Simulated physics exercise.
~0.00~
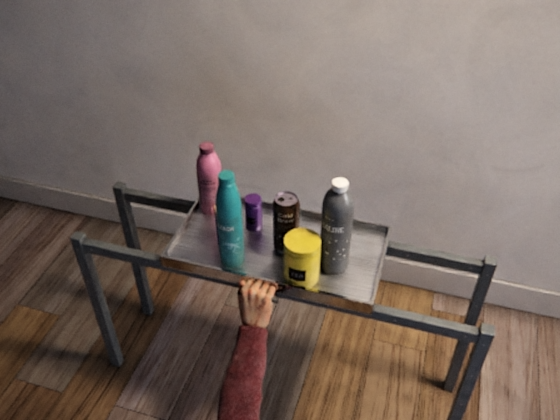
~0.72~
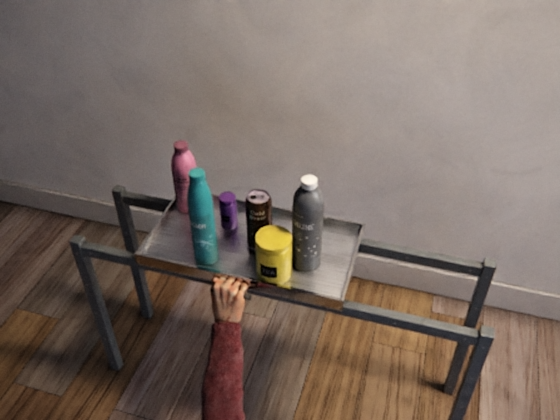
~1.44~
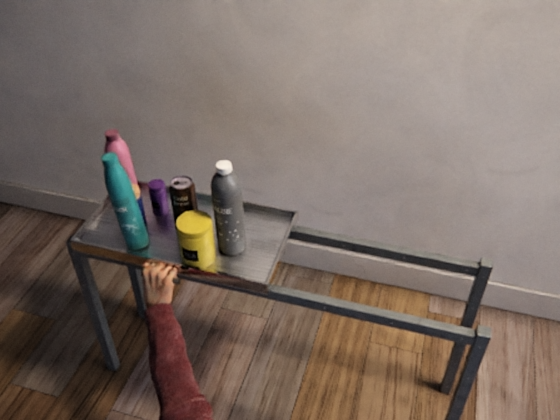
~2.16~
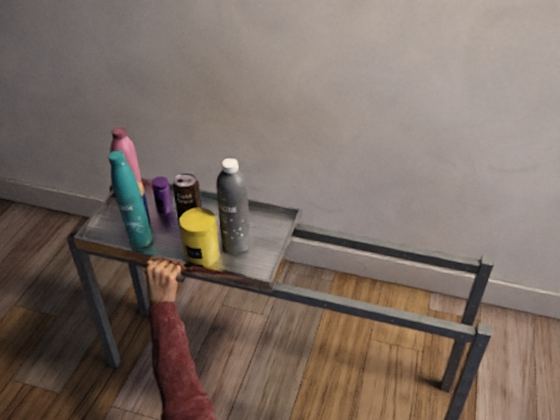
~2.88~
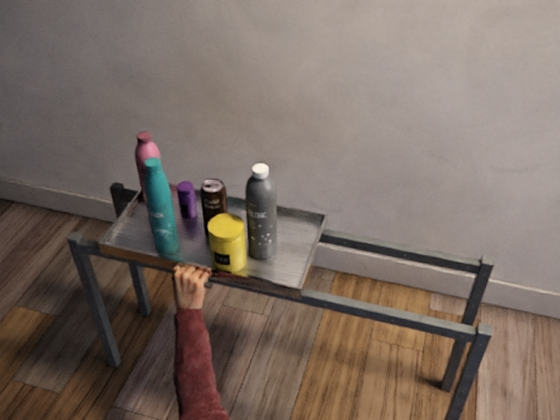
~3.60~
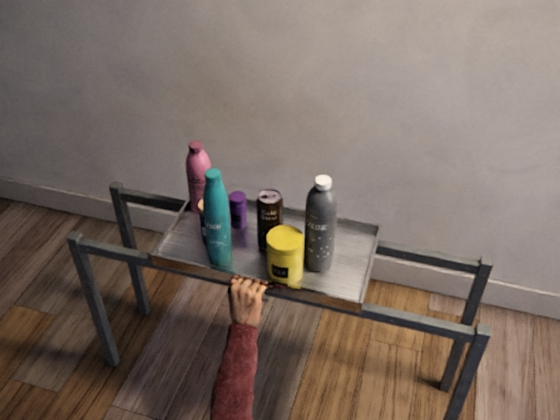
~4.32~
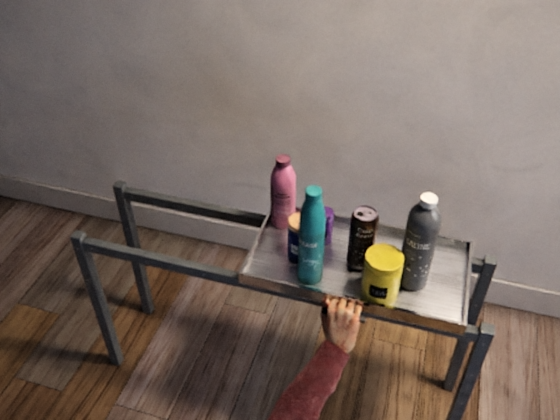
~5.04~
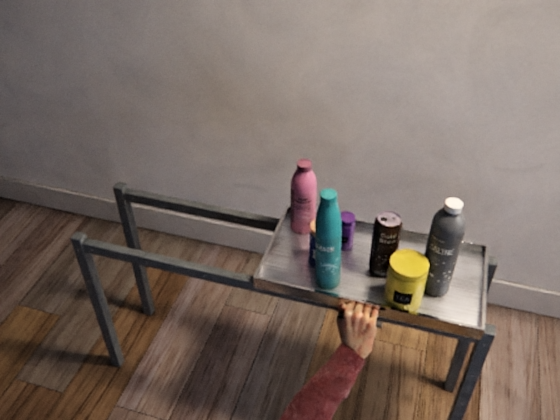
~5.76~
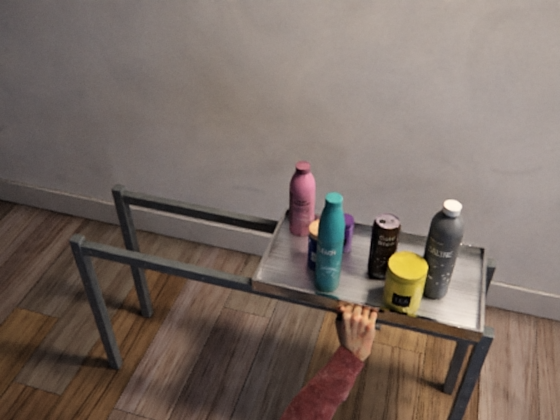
A shallow metal tray crowded with bottles and cans rests on a dark metal frame, seen from above against a plain grey wall and wooden floor. A tall turquoise bottle and a pink one stand at the left, a small purple container and a brown can in the middle, and a yellow jar and a grey bottle at the right. A hand in a dark red sleeve grips the front edge and slides the tray to the left end. It then moves the tray back rightward, past the middle to the right end. There it rests, everything still upright aboard.
